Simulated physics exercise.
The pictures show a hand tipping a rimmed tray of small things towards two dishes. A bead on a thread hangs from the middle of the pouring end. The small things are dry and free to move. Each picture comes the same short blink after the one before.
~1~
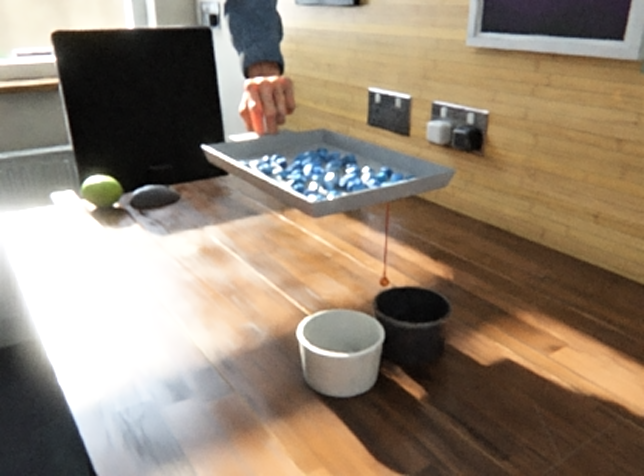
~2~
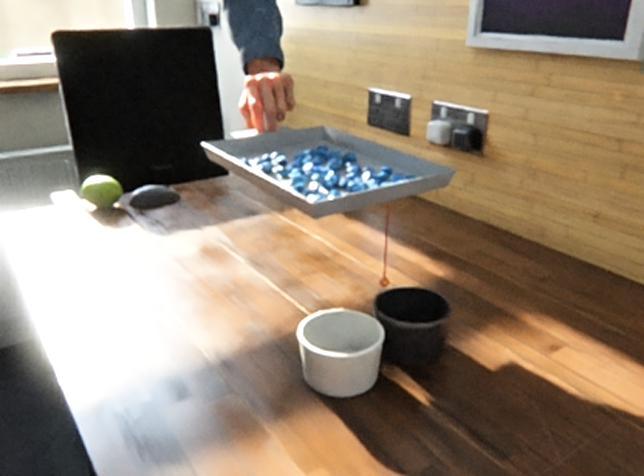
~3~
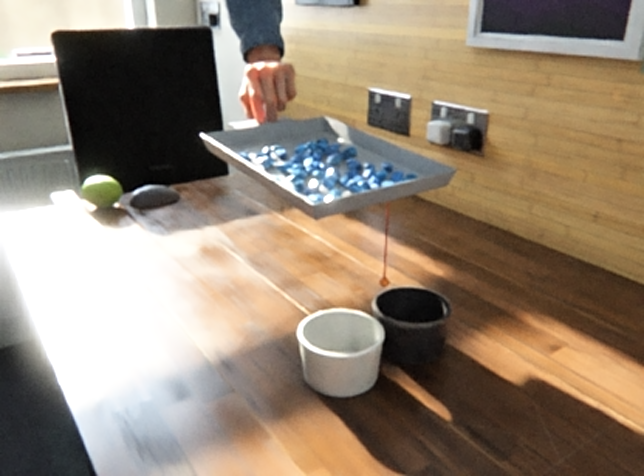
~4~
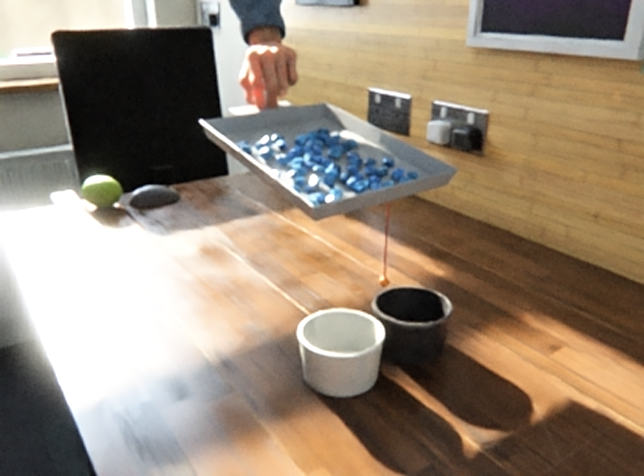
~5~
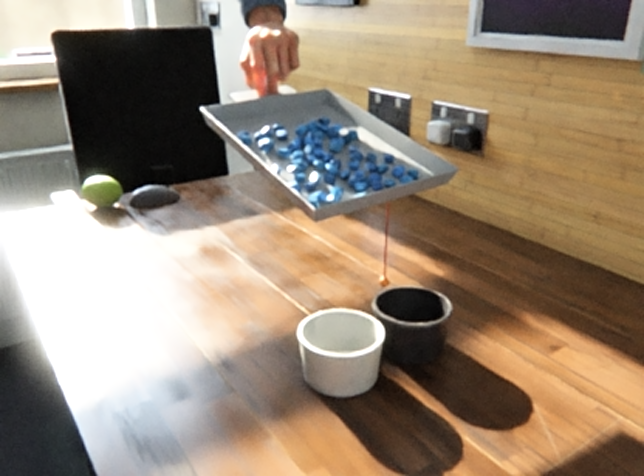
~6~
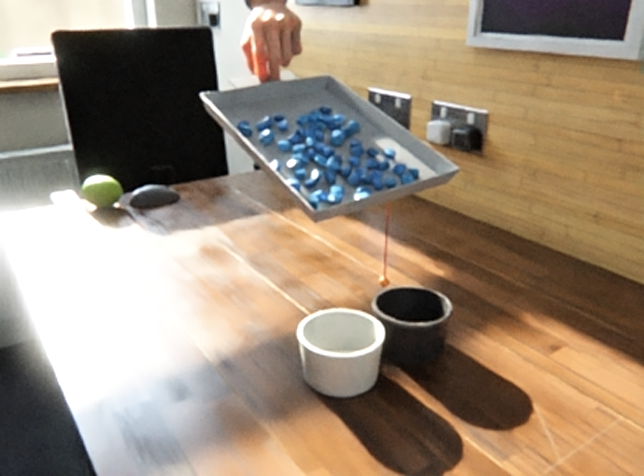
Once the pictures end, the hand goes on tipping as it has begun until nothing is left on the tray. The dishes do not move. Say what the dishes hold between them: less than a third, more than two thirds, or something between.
Together they catch over two thirds.
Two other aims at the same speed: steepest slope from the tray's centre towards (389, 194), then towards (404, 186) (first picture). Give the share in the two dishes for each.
About 50 and 20 per cent.
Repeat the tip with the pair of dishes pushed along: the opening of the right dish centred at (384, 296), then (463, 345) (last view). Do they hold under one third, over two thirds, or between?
In turn: Under a third; less than a third.
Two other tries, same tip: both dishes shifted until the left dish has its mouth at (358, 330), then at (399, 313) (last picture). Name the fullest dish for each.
One: The left one. Two: The dish on the left.
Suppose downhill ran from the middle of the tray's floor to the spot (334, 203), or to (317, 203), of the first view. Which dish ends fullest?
At the first place the left dish, at the second the left dish.
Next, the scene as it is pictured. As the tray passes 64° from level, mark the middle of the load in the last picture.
Near (358, 188).
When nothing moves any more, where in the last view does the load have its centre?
Close to (355, 365).
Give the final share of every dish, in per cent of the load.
Left dish near 60 in a hundred; right dish near 20.
Shortly afterwards, tray tipped steeply; all but a few on the tray; only a few in the air.
Next, tray tipped past a quarter turn; near a quarter on the tray; near half in the left dish; a little in the right dish; a little outside both; near a quarter in the air.
Some moments later, tray tipped past a quarter turn; near two thirds in the left dish; near a quarter in the right dish; near a quarter outside both.
In the end, tray tipped past a quarter turn; near two thirds in the left dish; near a quarter in the right dish; near a quarter outside both.
